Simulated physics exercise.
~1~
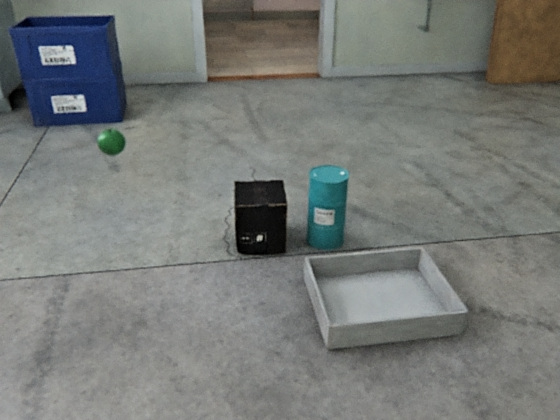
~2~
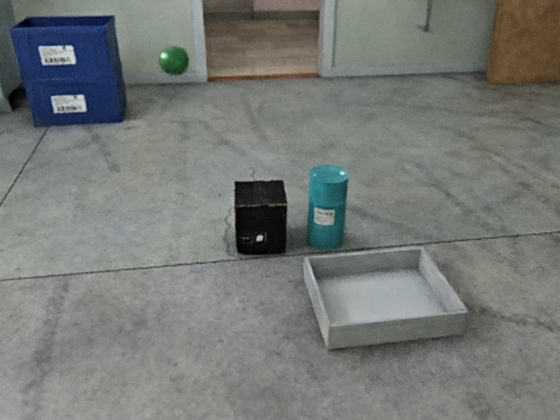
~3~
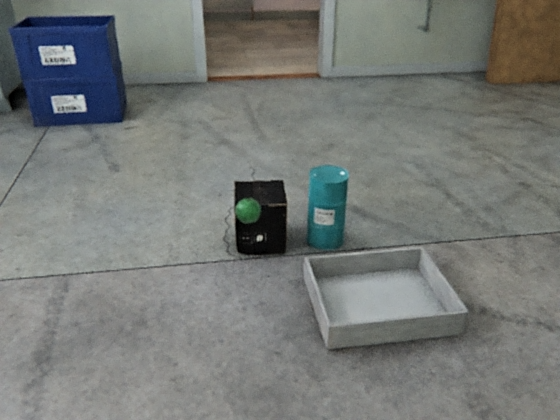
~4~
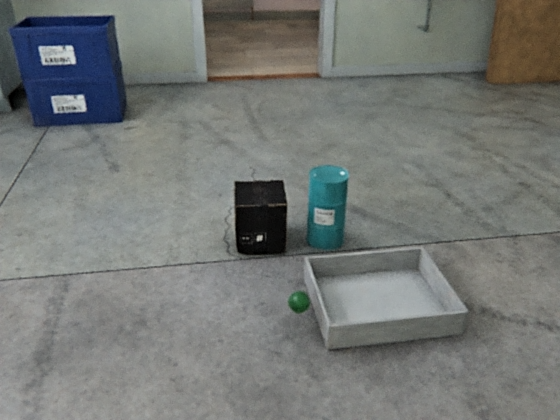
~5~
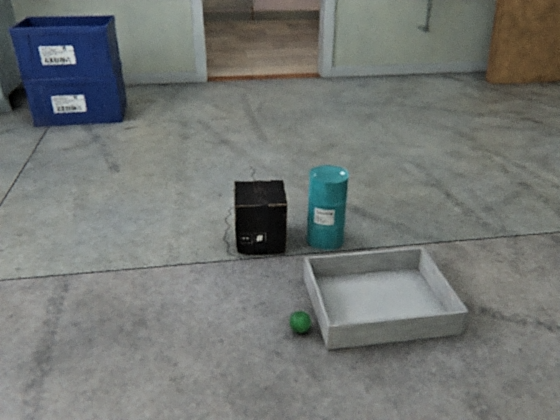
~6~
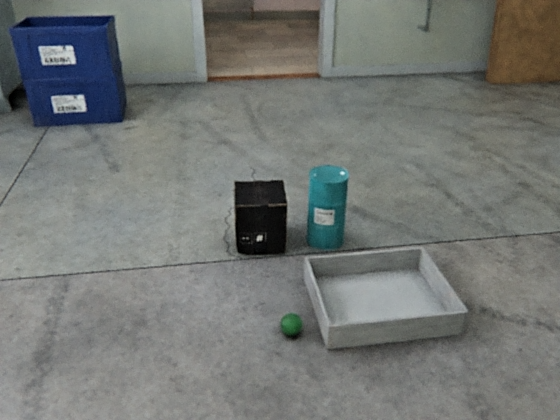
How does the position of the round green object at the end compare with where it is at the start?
At the start it is in the air on the left, in front of the blue bins. At the end it is lower and farther right, on the floor just left of the open box.
